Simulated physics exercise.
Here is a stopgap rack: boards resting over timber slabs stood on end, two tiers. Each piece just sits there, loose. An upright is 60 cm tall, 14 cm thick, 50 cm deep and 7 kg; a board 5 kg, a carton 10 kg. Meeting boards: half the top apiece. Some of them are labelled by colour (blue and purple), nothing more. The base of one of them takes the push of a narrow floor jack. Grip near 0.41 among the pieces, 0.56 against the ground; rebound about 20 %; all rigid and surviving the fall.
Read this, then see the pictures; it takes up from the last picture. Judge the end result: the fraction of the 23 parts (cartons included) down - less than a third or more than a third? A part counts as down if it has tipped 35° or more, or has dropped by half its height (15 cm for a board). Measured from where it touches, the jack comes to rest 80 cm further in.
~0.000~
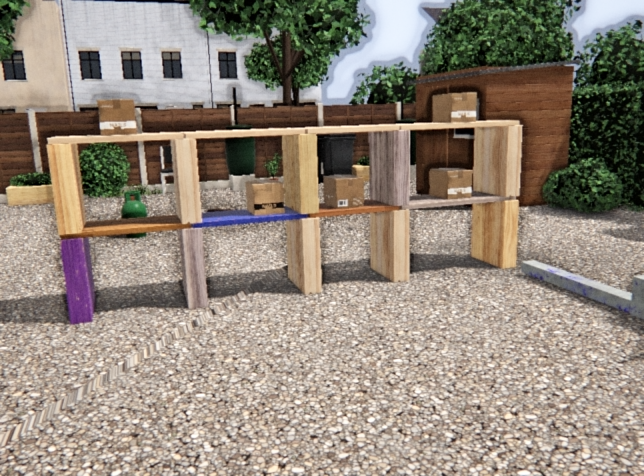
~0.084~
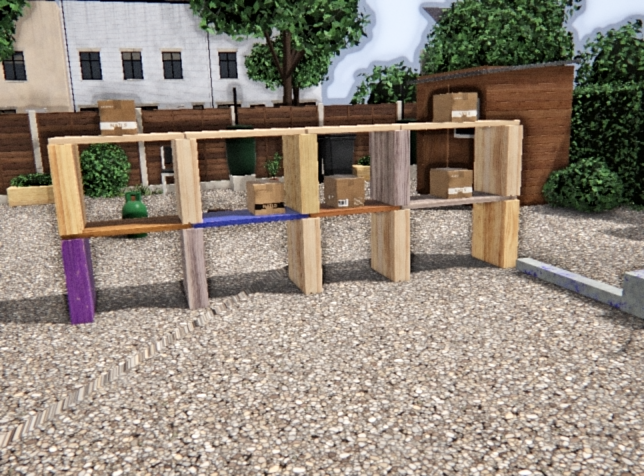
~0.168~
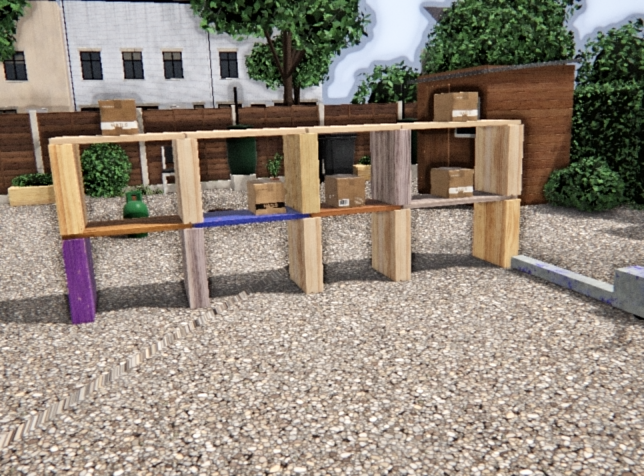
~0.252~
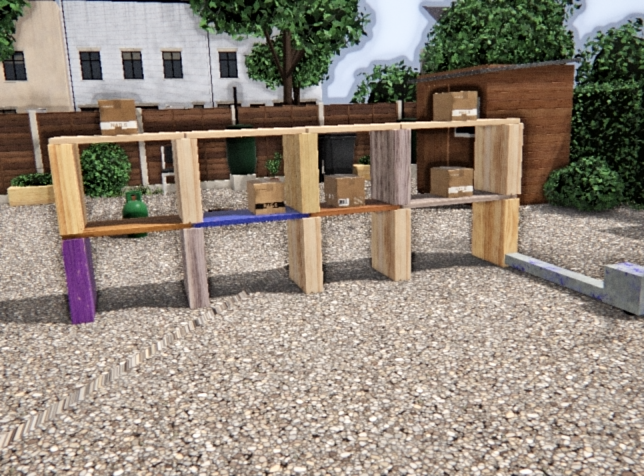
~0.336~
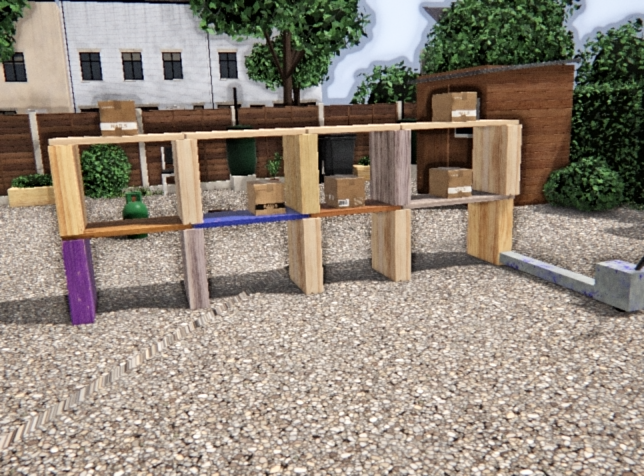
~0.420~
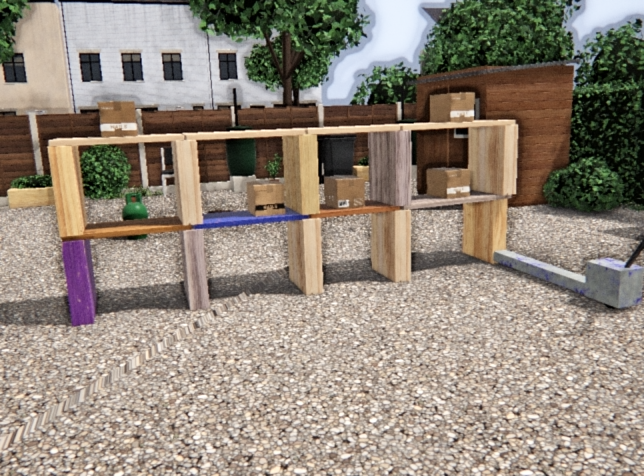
My judgement: Less than a third.
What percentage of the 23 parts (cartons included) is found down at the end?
Share down: Close to 0 per cent.
Around 0.62 s, none of the 23 pieces down, 6 disturbed.
Around 0.94 s, none of the 23 pieces down, 7 disturbed.
Finally (2.1 s), none of the 23 pieces down, 7 disturbed; purple upright unmoved; blue board unmoved. That is 0 per cent. Seen by the last camera, middles, purple upright near (81, 275), blue board near (248, 217).
